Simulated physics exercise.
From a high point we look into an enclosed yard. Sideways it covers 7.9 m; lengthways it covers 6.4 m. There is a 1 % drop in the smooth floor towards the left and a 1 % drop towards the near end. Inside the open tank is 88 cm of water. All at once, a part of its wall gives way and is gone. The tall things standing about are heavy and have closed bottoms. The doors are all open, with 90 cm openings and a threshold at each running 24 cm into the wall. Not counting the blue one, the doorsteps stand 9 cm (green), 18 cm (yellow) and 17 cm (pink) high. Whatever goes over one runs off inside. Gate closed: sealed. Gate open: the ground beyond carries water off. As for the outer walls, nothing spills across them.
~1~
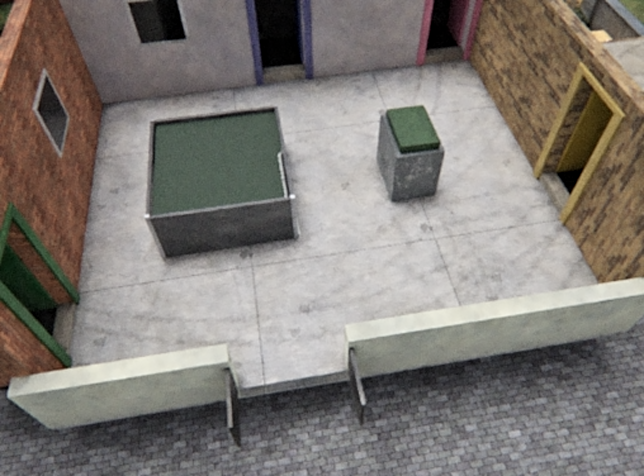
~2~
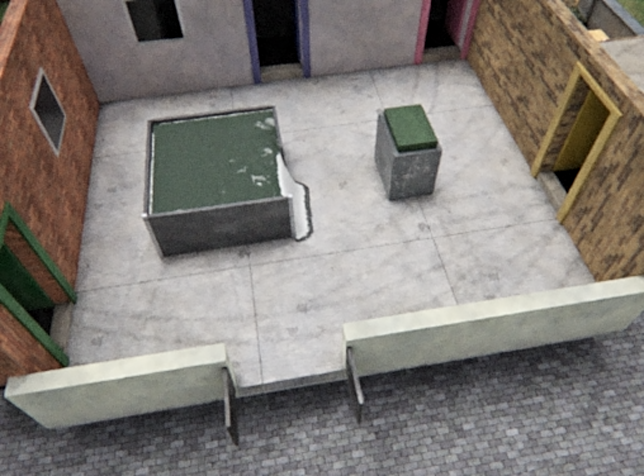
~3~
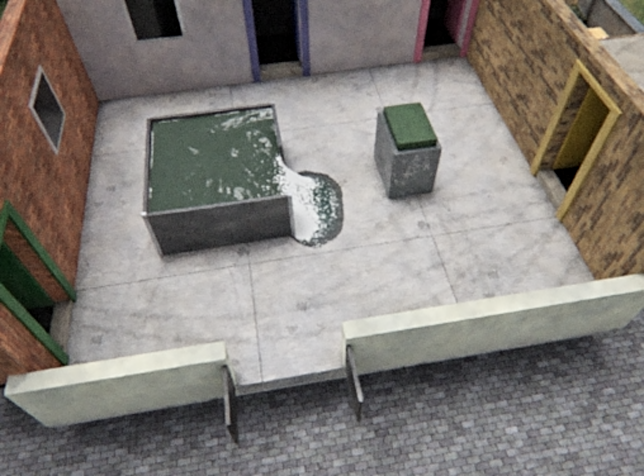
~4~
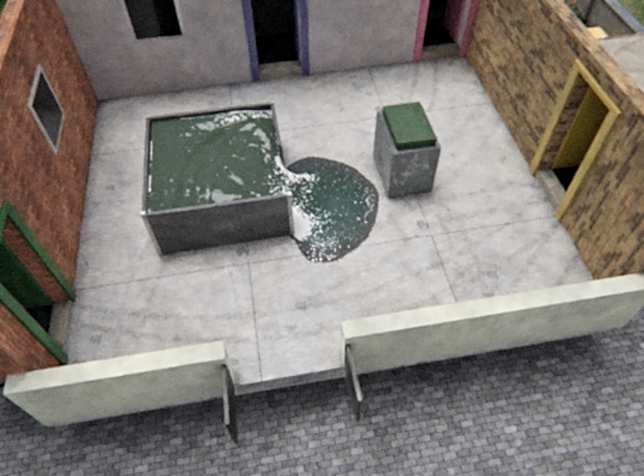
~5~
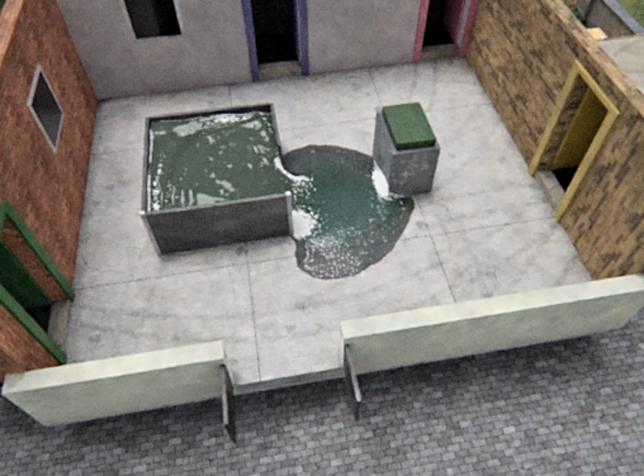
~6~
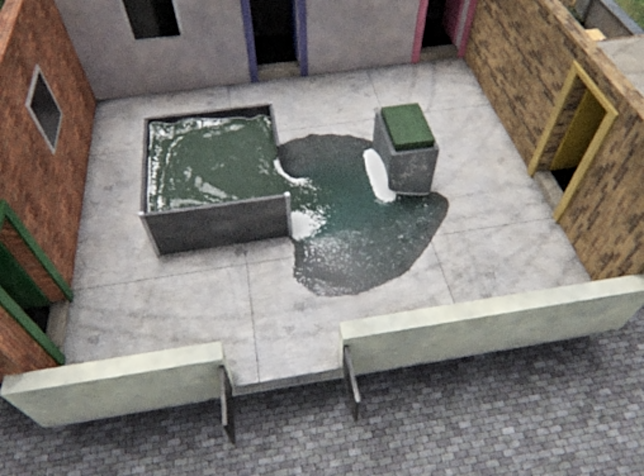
Green water pours from the open tank's broken right side and spreads around a block.
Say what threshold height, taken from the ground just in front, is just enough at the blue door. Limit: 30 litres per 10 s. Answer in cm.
I would put it at 8 cm.
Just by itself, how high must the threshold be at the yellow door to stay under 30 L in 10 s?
For yellow, a step near 14.0 cm.
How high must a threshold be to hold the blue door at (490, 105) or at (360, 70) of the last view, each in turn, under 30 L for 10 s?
You'd want roughly 9.5 cm there first, then roughly 12.5 cm.
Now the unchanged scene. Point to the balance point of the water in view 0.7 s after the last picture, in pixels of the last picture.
The centre of all the water is around (269, 197).
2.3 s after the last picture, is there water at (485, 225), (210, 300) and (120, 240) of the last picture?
So the three spots come out swamped, spared, spared, in that order.
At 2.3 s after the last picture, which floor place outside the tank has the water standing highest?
At about pixel (523, 308).
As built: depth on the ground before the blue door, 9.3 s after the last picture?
It works out to about 6.5 centimetres deep.
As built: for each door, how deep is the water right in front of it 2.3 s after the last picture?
Centimetres: Green = 0, yellow = 18, pink = 6, blue = 14.
Then, 0.7 s after the last picture water covers 30 % of the floor, deepest (51 cm) near (377, 198); it has not reached the blue door.
Then, 2.3 s after the last picture water covers 50 % of the floor, deepest (42 cm) near (523, 308); 14 cm at the blue door, 0 litres in over its 21 cm threshold.
Then, 9.3 s after the last picture water covers 95 % of the floor, deepest (18 cm) near (97, 102); 7 cm at the blue door, 0 litres in over its 21 cm threshold.
At the blue door as built, the water peaked near 17 cm, 2.1 s after the last picture.
With a threshold of 7 cm, 44 litres would have come in within the 10 s; with 9.5 cm, 19 litres. So under 30 litres takes about 8 cm.
